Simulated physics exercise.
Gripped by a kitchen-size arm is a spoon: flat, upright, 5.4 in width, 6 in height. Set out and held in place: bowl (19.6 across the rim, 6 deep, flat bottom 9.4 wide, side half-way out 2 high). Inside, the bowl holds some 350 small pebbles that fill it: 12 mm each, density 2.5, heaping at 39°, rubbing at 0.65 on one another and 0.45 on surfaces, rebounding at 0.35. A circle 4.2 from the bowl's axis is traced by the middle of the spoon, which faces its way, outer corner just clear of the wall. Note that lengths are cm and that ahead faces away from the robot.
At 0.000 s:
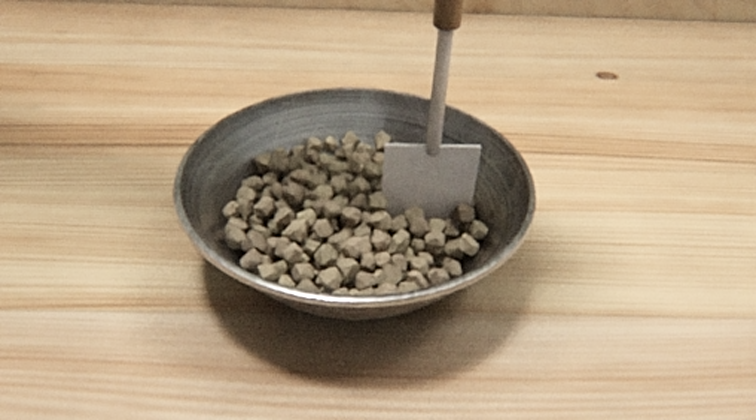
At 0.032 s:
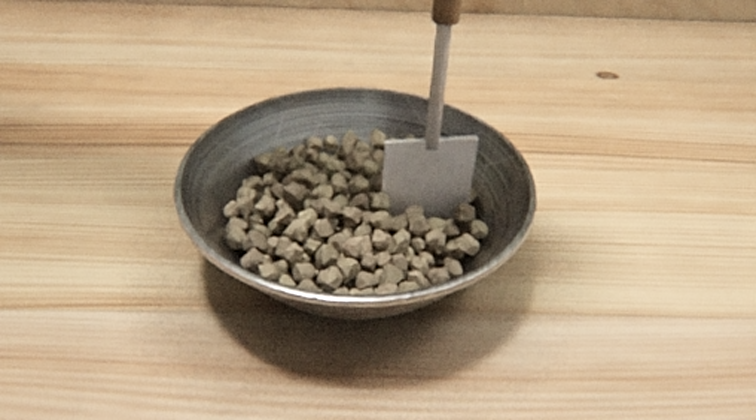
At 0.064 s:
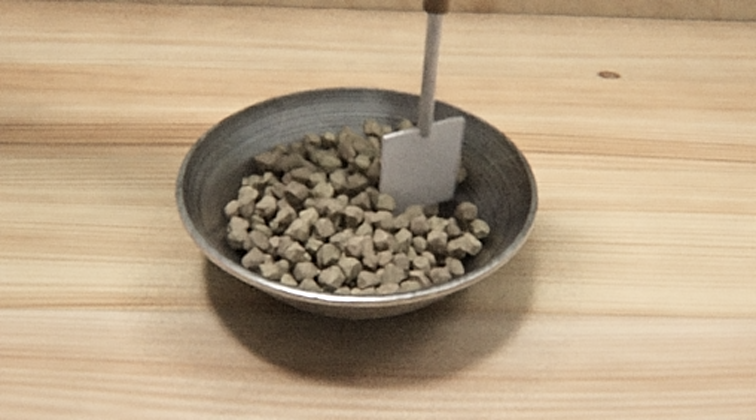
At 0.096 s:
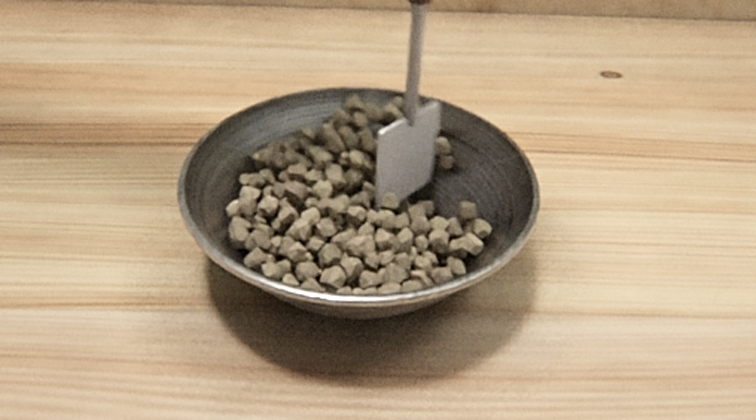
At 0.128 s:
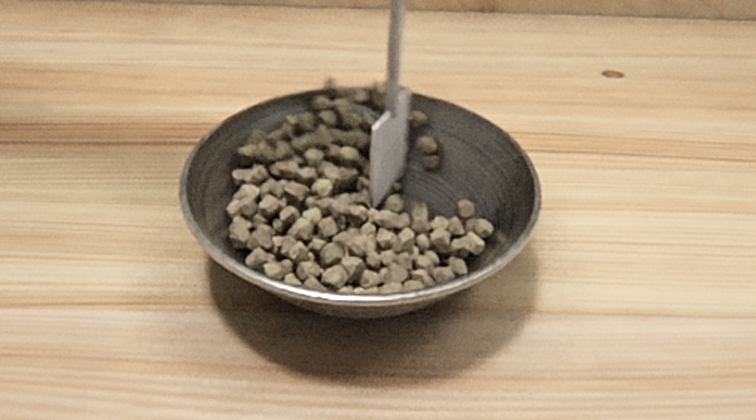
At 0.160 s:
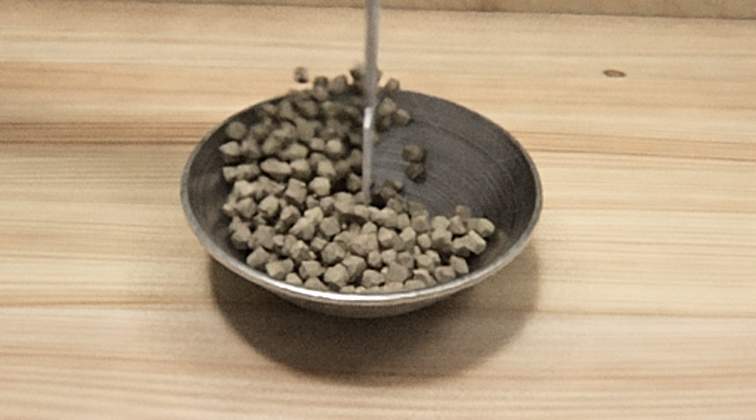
A metal spatula curves away to the left through brown pebbles, heaping them toward the bowl's far rim.
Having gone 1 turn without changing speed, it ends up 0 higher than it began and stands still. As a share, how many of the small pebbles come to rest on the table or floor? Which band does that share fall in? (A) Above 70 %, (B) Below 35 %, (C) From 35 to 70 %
Option B: Below 35 %.
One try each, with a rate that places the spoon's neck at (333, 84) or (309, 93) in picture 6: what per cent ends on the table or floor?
Some 35 and 45 per cent respectively.
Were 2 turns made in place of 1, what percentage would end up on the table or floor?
Roughly 45 percent would end up there.
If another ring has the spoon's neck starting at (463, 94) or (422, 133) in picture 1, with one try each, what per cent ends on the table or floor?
I'd put it at around 15 and 20 percent.
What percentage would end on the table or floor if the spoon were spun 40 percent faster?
Estimate: Near 40 in a hundred.
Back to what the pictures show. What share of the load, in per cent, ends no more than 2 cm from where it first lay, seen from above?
Around 5 in a hundred, roughly.
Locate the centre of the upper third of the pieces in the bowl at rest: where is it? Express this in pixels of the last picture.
Centre, approx.: (426, 154).
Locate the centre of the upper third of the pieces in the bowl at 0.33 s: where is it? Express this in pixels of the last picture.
Around pixel (262, 215).
After 0.33 s, 191° round, highest piece 9 above the table; 322 in the bowl, 14 on the table or floor, 15 in flight or on the tool.
After 0.50 s, 295° round, highest piece 9 above the table; 283 in the bowl, 46 on the table or floor, 22 in flight or on the tool.
After 0.79 s, 0° round, highest piece 7 above the table; 257 in the bowl, 92 on the table or floor, 2 in flight or on the tool.
After 1.49 s, 0° round, highest piece 7 above the table; 257 in the bowl, 94 on the table or floor.
At rest, 257 in the bowl, 94 on the table or floor. That is 27 % on the table or floor.
